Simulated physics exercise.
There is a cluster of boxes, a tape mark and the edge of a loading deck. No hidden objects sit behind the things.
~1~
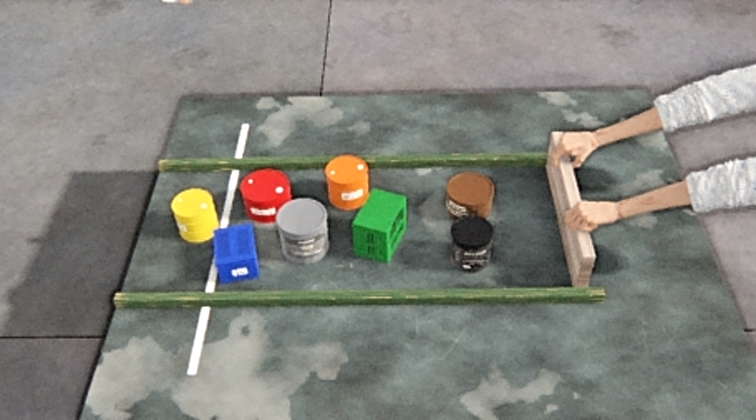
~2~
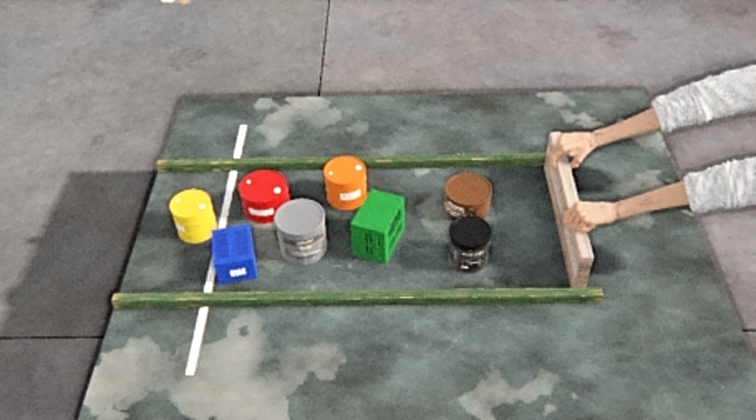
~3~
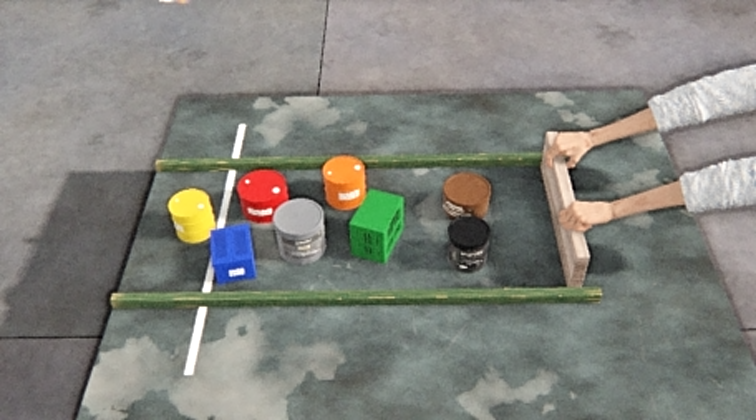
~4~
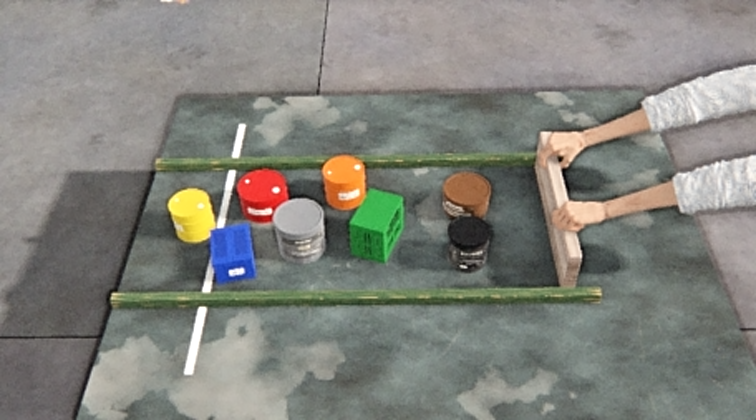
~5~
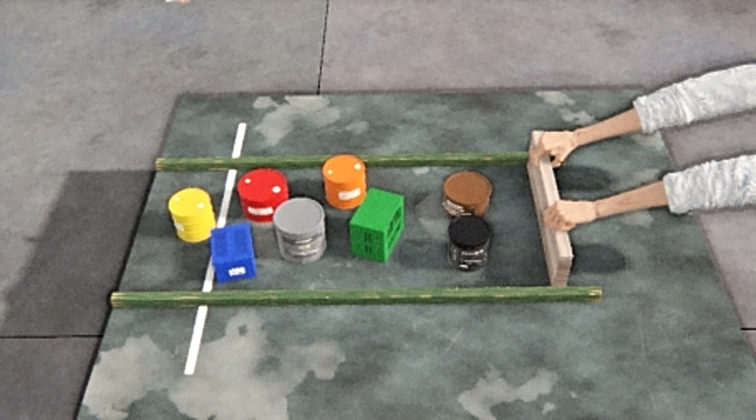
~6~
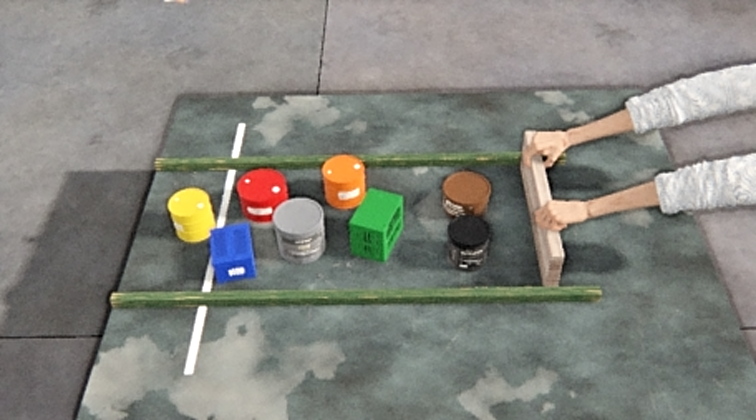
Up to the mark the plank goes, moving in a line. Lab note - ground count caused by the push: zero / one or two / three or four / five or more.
Ground count: One or two.
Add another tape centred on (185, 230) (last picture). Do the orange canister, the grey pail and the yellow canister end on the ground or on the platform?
Short version: The orange canister sits tight, the grey pail heads down, the yellow canister heads down.
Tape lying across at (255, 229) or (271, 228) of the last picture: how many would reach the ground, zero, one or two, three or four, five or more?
The first spot gives zero, the second gives zero.
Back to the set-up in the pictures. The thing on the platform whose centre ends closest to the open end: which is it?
It's the grey pail that is foremost.
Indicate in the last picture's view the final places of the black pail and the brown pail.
I'd say approximately (186, 264) and then (199, 204).
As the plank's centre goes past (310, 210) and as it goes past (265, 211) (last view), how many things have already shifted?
At first I count 8, and then 8.
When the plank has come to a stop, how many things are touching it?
The count comes out at 3.
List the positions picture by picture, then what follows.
In the first picture, yellow canister (196, 216); blue tote (236, 254); red canister (267, 196); plank (568, 207); tape (223, 230).
In the second picture, blue tote (234, 254); grey pail (302, 232).
In the third picture, red canister (264, 196); brown pail (466, 198).
In the fourth picture, yellow canister (193, 216); green crate (377, 226).
In the fifth picture, blue tote (233, 253); orange canister (345, 182).
In the sixth picture, yellow canister (192, 215); blue tote (233, 253); red canister (263, 196); plank (540, 207); tape (219, 229).
Soon after, none off yet; yellow canister at rest near (192, 215); blue tote at rest near (233, 253); red canister at rest near (263, 196).
After that, none off yet; yellow canister at rest near (192, 215); blue tote displaced about its own width near (200, 261); red canister displaced a little near (259, 198).
In the end, the number that fall off is one or two; gone, yellow canister.
